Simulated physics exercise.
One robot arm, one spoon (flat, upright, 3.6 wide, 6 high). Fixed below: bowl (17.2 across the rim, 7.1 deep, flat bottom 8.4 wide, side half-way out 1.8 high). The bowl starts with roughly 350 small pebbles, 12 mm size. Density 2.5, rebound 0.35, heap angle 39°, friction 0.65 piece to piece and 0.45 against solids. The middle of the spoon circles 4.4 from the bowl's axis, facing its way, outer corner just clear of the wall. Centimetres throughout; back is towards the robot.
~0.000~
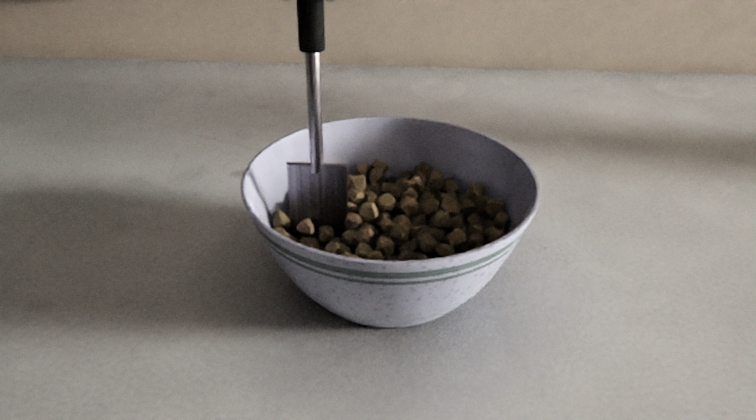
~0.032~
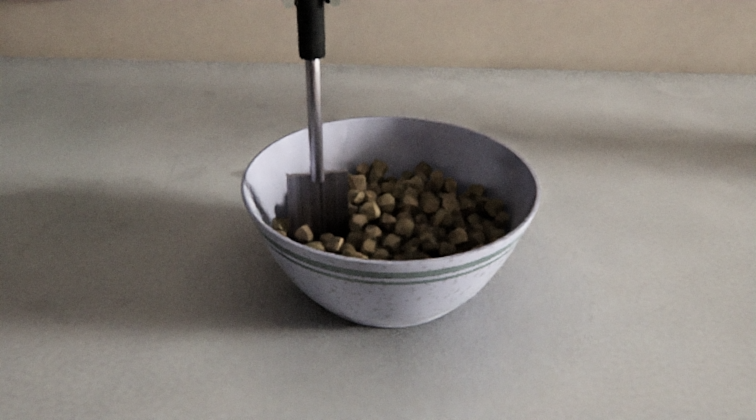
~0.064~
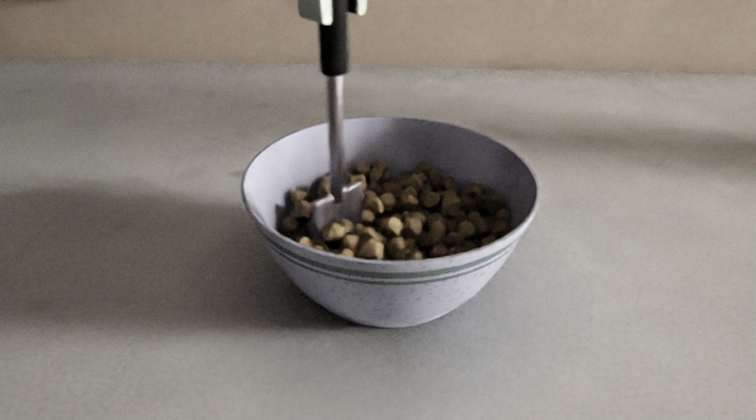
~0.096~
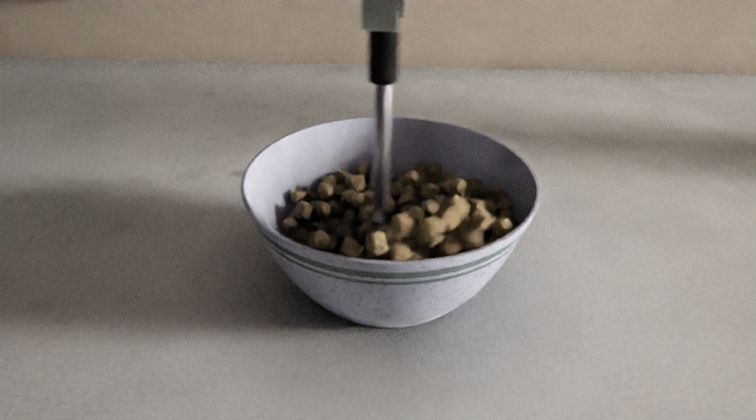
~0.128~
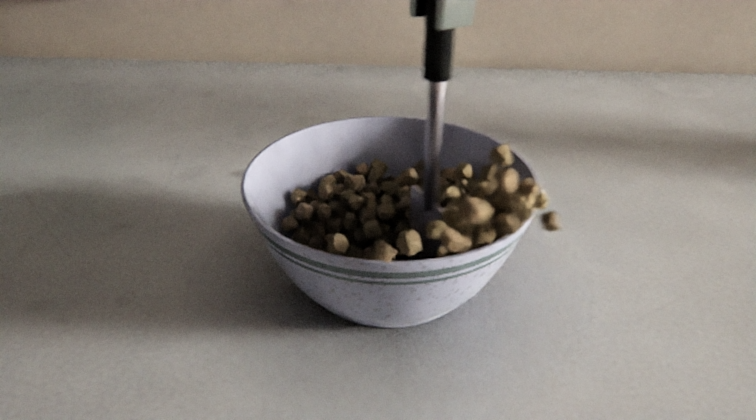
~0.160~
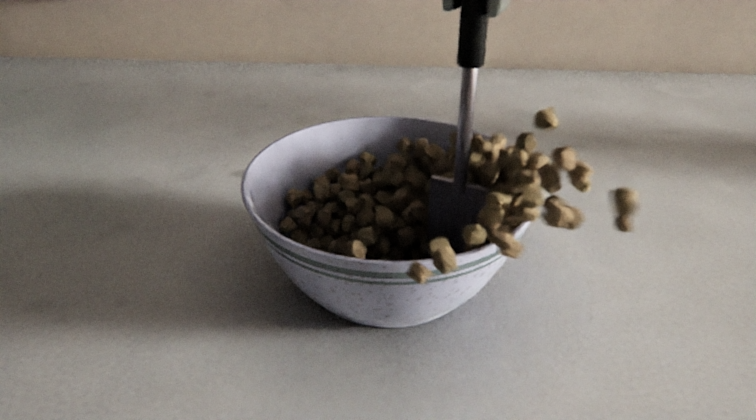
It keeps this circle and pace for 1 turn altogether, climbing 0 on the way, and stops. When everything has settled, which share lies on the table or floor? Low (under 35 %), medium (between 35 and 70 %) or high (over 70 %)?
A medium share, between 35 and 70 %, ends on the table or floor.
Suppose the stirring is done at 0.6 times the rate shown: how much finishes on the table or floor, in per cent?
About 20 per cent.
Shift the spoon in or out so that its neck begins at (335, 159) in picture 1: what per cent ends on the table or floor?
Some 25 per cent.
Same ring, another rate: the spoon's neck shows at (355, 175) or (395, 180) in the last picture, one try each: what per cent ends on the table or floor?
About 15 and 20 per cent.
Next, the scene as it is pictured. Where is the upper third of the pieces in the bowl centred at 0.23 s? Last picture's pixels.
At about (400, 138).
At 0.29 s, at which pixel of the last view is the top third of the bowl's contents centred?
Around (307, 147).
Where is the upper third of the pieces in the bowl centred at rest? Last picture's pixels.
At about (367, 267).
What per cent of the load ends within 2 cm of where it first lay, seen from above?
Roughly 5 per cent.
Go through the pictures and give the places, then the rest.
The first picture shows spoon neck at (316, 141), 0° round; upper third of the load around (400, 221), from x 280 to 500, top at y 170; 347 in the bowl.
The second picture shows spoon neck at (316, 150), 14° round; upper third of the load around (400, 221), from x 280 to 500, top at y 170.
The third picture shows spoon neck at (337, 169), 49° round; upper third of the load around (406, 227), from x 285 to 500, top at y 170.
The fourth picture shows spoon neck at (382, 180), 85° round; upper third of the load around (433, 227), from x 290 to 505, top at y 170.
The fifth picture shows spoon neck at (431, 176), 121° round; upper third of the load around (469, 211), from x 290 to 550, top at y 155; 340 in the bowl, 7 in flight or on the tool.
The sixth picture shows spoon neck at (462, 159), 156° round; upper third of the load around (489, 178), from x 290 to 625, top at y 120; 328 in the bowl, 19 in flight or on the tool.
By 0.23 s, 229° round, highest piece 13 above the table; 294 in the bowl, 1 on the table or floor, 52 in flight or on the tool.
By 0.29 s, 301° round, highest piece 12 above the table; 251 in the bowl, 16 on the table or floor, 80 in flight or on the tool.
By 0.52 s, 0° round, highest piece 8 above the table; 198 in the bowl, 148 on the table or floor, 1 in flight or on the tool.
By 1.22 s, 0° round, highest piece 7 above the table; 197 in the bowl, 150 on the table or floor.
Final count, 197 in the bowl, 150 on the table or floor. That is 43 % on the table or floor.
